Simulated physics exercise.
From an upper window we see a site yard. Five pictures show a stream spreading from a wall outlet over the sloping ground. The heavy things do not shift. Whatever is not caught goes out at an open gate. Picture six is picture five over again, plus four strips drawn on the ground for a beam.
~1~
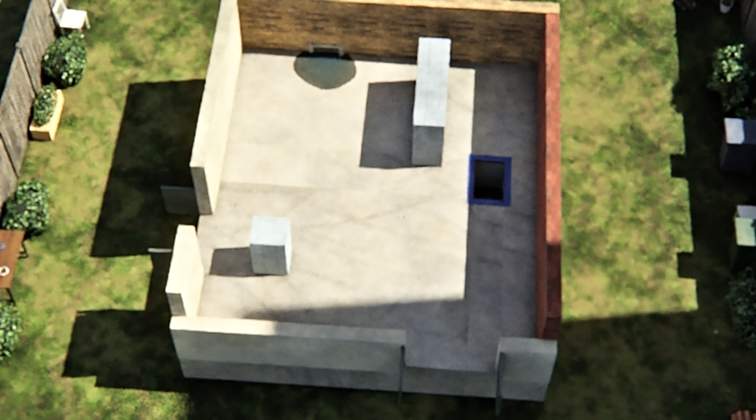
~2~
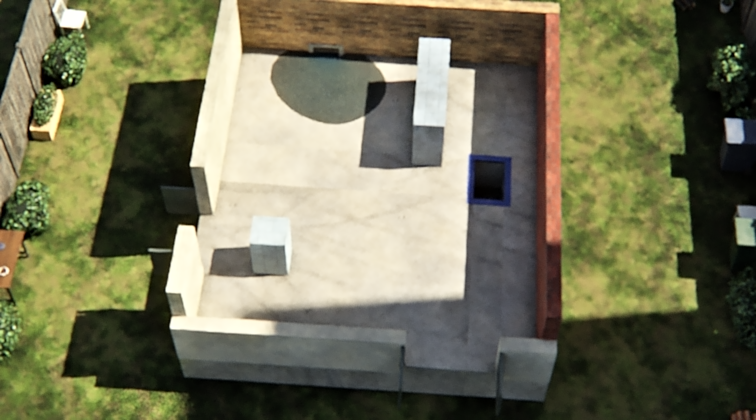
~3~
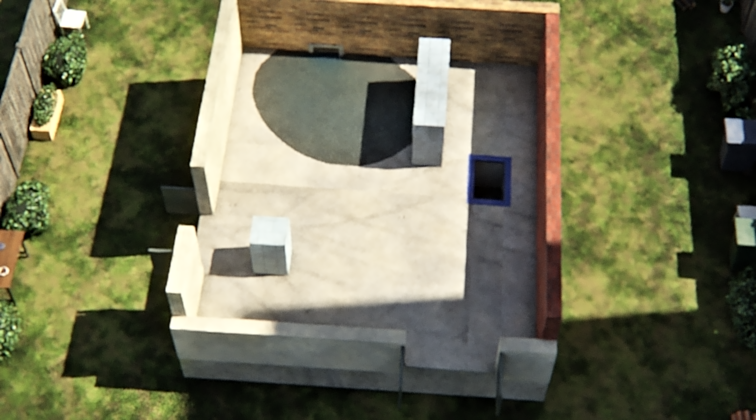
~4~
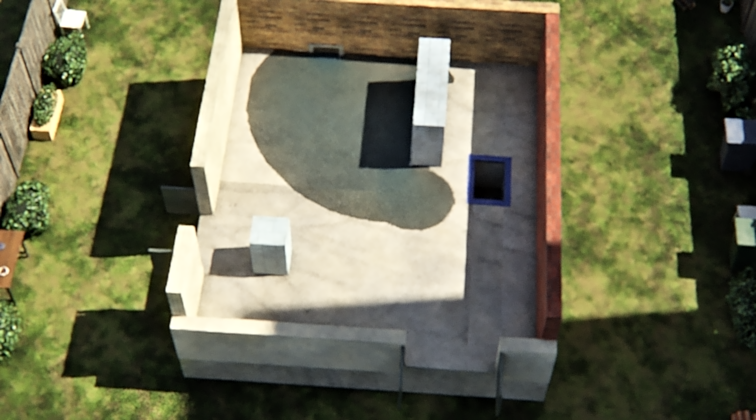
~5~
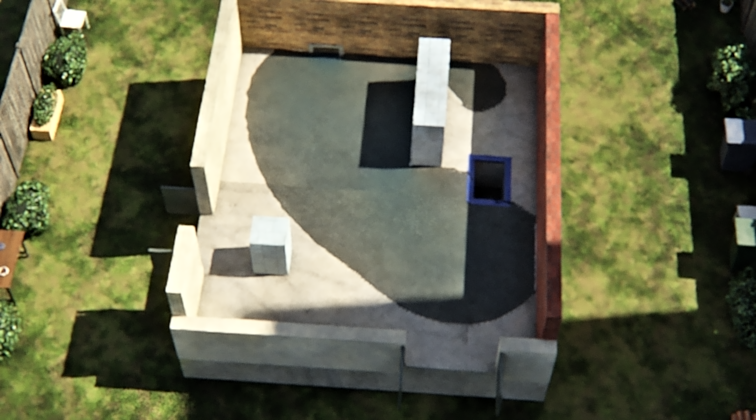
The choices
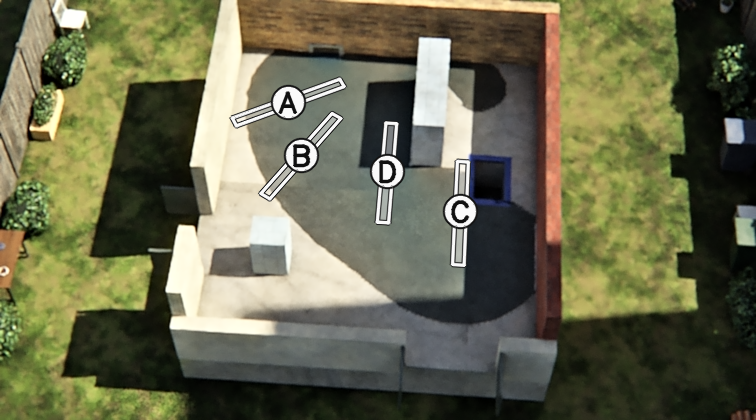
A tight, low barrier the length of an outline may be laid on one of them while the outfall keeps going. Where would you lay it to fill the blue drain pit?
The best spot is A.
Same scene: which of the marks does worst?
It is C.
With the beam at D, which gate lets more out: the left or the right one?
The right one.
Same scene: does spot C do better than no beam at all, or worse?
It is worse.
On the marked copy, A from (234, 121) to (341, 82); B from (265, 196) to (336, 116); C from (458, 264) to (462, 161); D from (382, 222) to (391, 123).
With A, about 27 % of the stream runs into the blue drain pit, about 72 % out by the gates.
With B, about 18 % of the stream runs into the blue drain pit, about 81 % out by the gates.
With C, about 11 % of the stream runs into the blue drain pit, about 89 % out by the gates.
With D, about 17 % of the stream runs into the blue drain pit, about 82 % out by the gates.
